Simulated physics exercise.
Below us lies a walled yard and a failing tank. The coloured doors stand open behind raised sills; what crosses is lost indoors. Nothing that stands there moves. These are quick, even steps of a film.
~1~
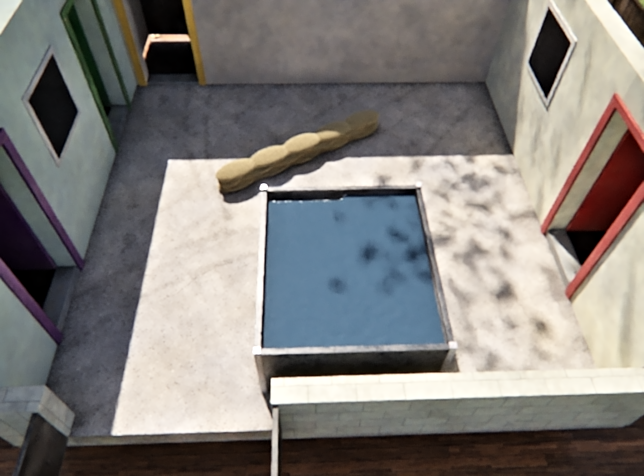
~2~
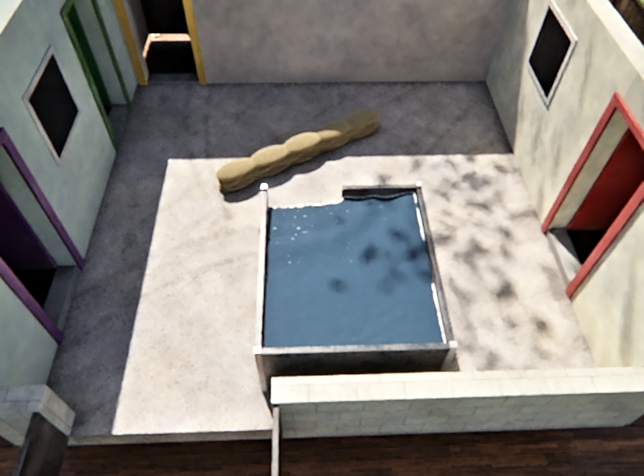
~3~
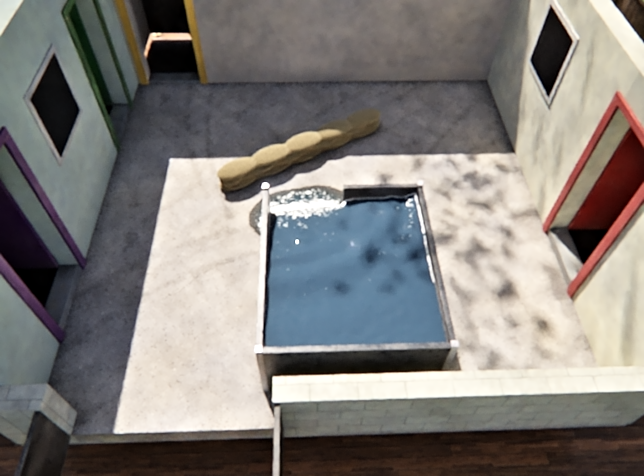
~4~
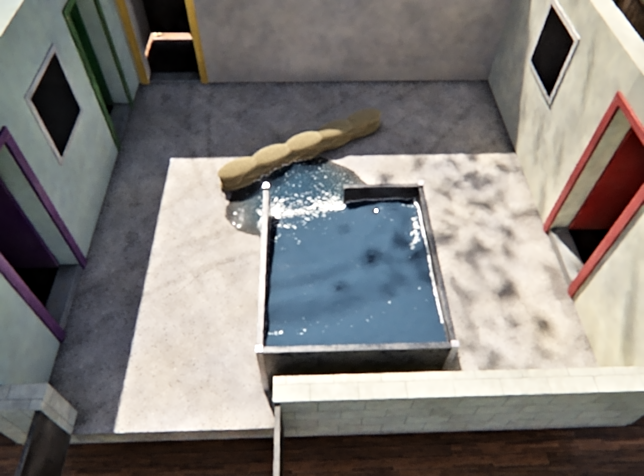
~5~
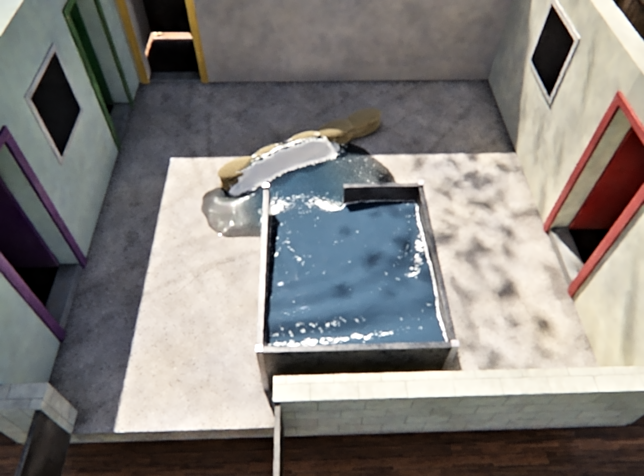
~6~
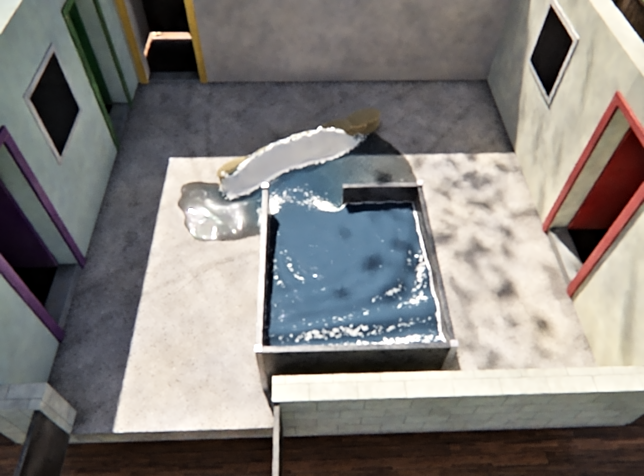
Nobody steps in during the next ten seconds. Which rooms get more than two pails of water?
In the end: The yellow door floods; the red door holds within the limit; the green door holds within the limit; the purple door holds within the limit.
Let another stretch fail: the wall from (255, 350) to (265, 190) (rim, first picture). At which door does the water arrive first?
It is the door marked purple.
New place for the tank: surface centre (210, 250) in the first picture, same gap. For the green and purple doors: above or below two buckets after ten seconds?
One by one: The green one lets more in; the purple one is under.
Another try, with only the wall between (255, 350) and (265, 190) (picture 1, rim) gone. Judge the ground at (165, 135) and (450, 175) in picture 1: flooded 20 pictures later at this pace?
In that order: Covered, dry.
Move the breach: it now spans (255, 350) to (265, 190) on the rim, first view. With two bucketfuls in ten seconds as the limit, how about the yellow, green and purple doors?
In short: Yellow door takes more; green door lets less in; purple door lets more in.
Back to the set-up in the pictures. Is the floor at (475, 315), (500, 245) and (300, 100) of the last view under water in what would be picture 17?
In that order: Free of water, no water, covered.
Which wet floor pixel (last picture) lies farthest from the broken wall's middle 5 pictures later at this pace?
I would point to (441, 90).
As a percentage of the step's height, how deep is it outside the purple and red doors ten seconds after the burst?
Near 50 and 80 in a hundred.
A moment on, water covers 30 % of the floor; the yellow door not reached, the red door not reached, the green door not reached, the purple door not reached.
Next, water covers 60 % of the floor; the yellow door not reached, the red door not reached, the green door wet at the sill, nothing in, the purple door wet at the sill, nothing in.
Then, water covers 65 % of the floor; the yellow door under two buckets in, the red door wet at the sill, nothing in, the green door wet at the sill, nothing in, the purple door wet at the sill, nothing in.
Later, water covers 90 % of the floor; the yellow door under two buckets in, the red door wet at the sill, nothing in, the green door wet at the sill, nothing in, the purple door wet at the sill, nothing in.
In the end, water covers 95 % of the floor; the yellow door over two buckets in, the red door wet at the sill, nothing in, the green door under two buckets in, the purple door wet at the sill, nothing in.
